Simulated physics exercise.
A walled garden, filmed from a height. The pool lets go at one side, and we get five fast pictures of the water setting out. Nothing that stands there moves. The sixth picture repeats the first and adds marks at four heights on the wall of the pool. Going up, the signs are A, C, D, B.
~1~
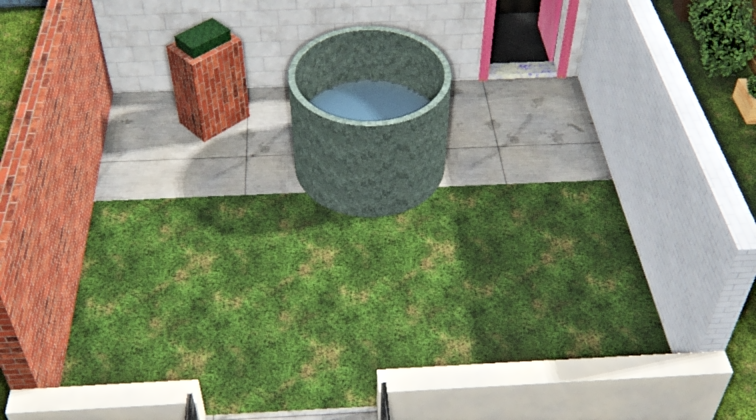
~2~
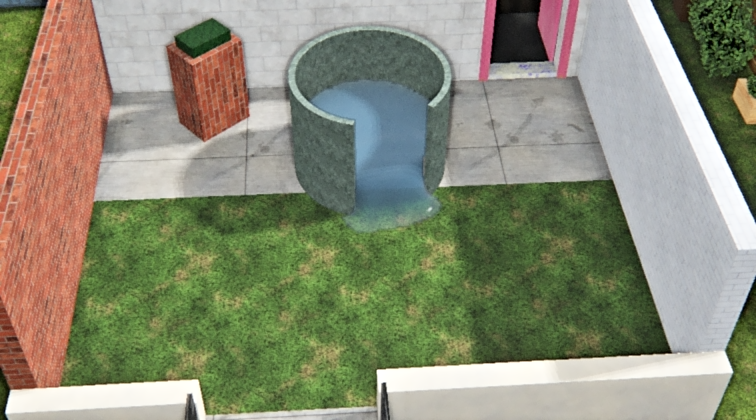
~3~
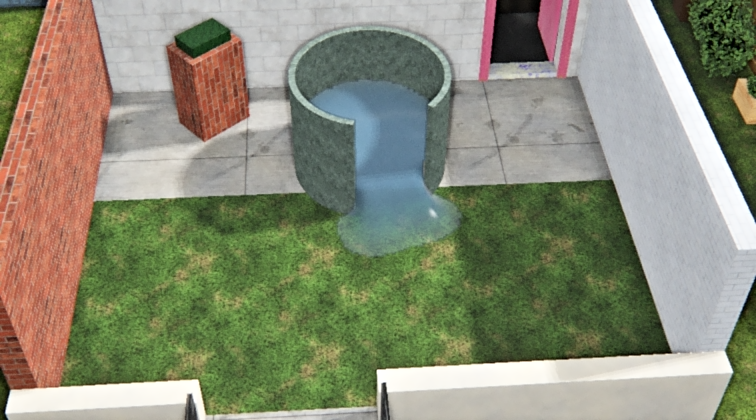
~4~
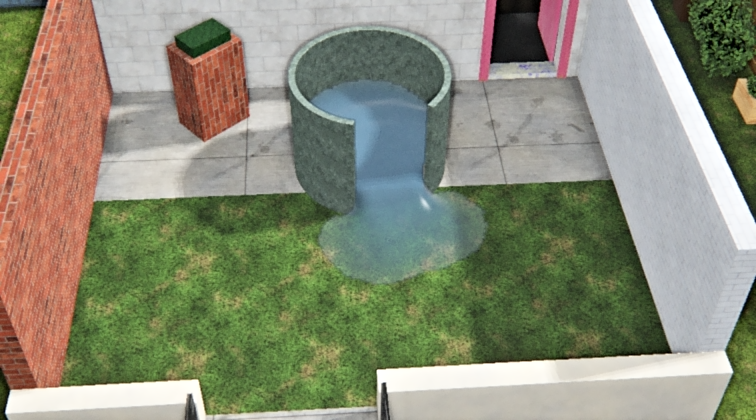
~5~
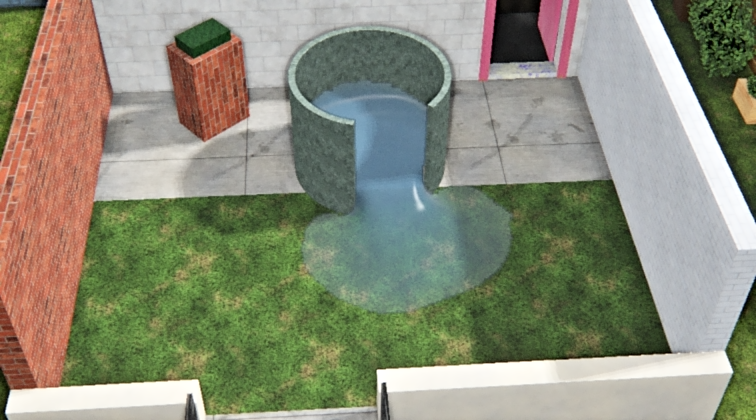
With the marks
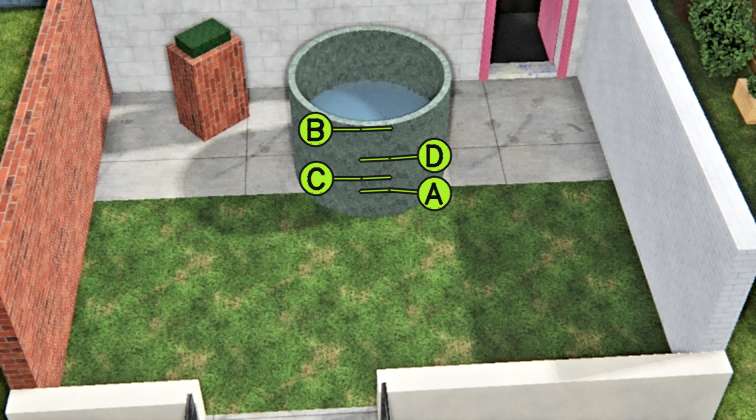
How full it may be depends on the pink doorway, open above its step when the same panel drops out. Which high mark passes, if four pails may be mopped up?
Take D.
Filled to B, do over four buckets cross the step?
Yes.
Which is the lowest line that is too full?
That is line B.
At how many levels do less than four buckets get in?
Three of them.
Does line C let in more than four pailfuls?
No.
On the marked copy, A at (375, 190); B at (375, 128); C at (375, 178); D at (375, 159); from the bottom up A, C, D, B.
For line A, nothing gets over.
For line B, about 10 bucketfuls get in.
For line C, nothing gets over.
For line D, a bucket or two gets in.
